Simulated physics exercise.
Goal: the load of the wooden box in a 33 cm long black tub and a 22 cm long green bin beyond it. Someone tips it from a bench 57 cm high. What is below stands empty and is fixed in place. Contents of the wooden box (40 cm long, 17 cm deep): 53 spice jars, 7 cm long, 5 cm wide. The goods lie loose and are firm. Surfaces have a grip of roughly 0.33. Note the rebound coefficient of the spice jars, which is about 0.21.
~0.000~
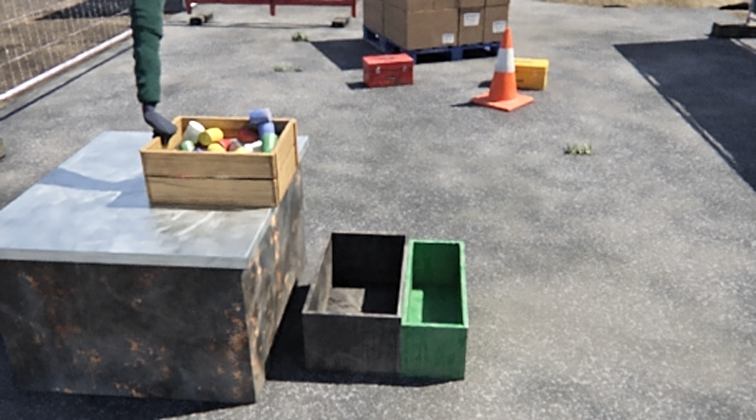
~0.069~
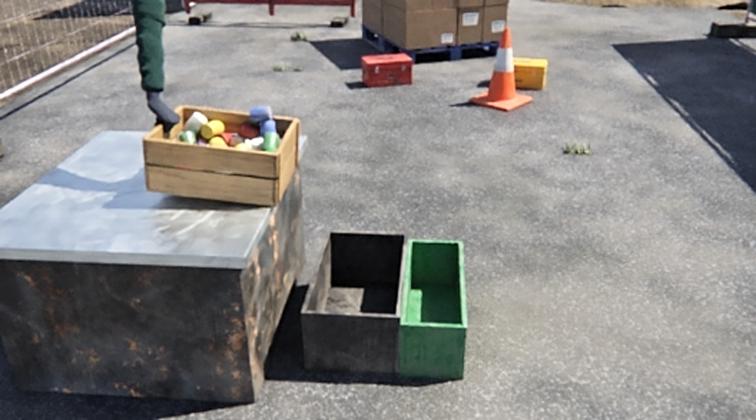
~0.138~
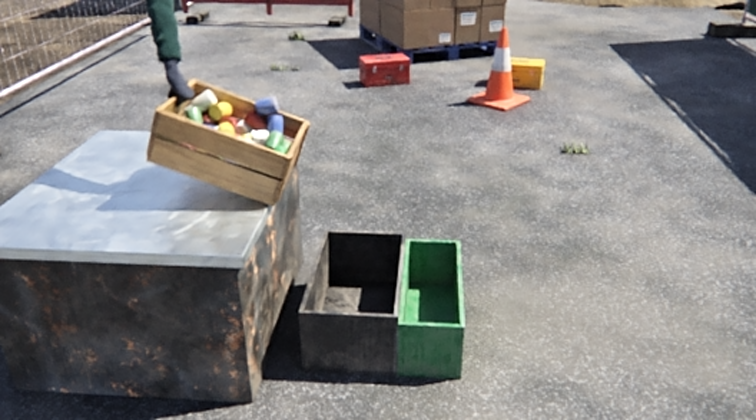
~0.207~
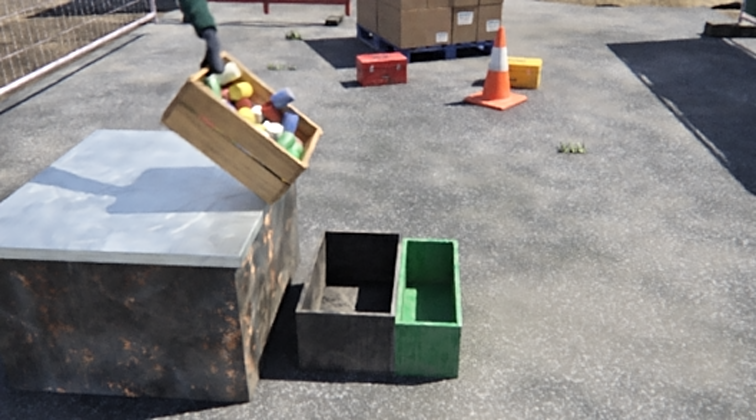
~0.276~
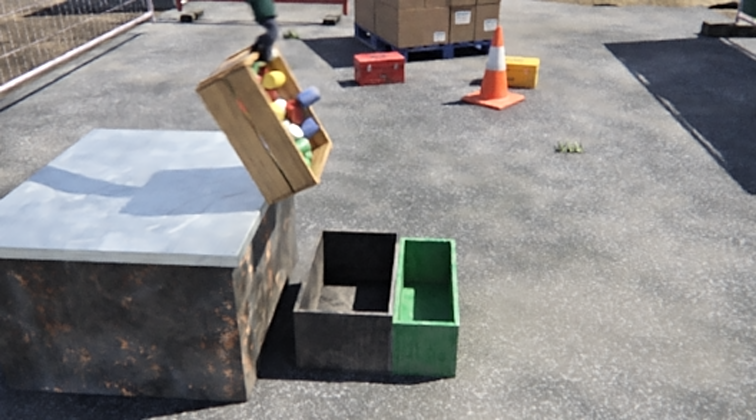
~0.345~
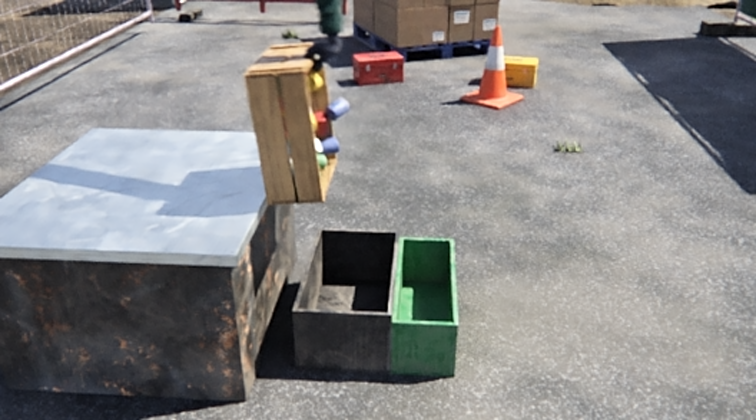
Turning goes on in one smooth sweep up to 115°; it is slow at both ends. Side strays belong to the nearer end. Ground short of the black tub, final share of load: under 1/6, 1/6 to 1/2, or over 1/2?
Under 1/6.
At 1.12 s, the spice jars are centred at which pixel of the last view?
The centre sits near (426, 320).
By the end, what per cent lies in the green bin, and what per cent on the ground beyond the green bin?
Close to 40 and 30 percent respectively.
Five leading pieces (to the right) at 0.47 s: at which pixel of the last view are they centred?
Their mean place is roughly (388, 126) in the last picture.
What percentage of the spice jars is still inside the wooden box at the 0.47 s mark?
Around 70 in a hundred is still inside.
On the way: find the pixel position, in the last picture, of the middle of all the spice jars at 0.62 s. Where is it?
I'd put it close to (398, 218).
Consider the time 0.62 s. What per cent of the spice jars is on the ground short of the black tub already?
I'd put it near 0 in a hundred by then.
After 0.47 s, tilt 112°; 38 still in the wooden box and 15 in the air.
After 0.62 s, tilt 115°; 7 still in the wooden box, 2 in the black tub, 3 in the green bin and 41 in the air.
After 0.84 s, tilt 115°; 1 still in the wooden box, 9 in the black tub, 19 in the green bin, 15 on the ground beyond the green bin and 9 in the air.
Outcome (at 1.12 s), 16 in the black tub, 20 in the green bin and 17 on the ground beyond the green bin. Asked share, 0 of 53, 0 per cent.
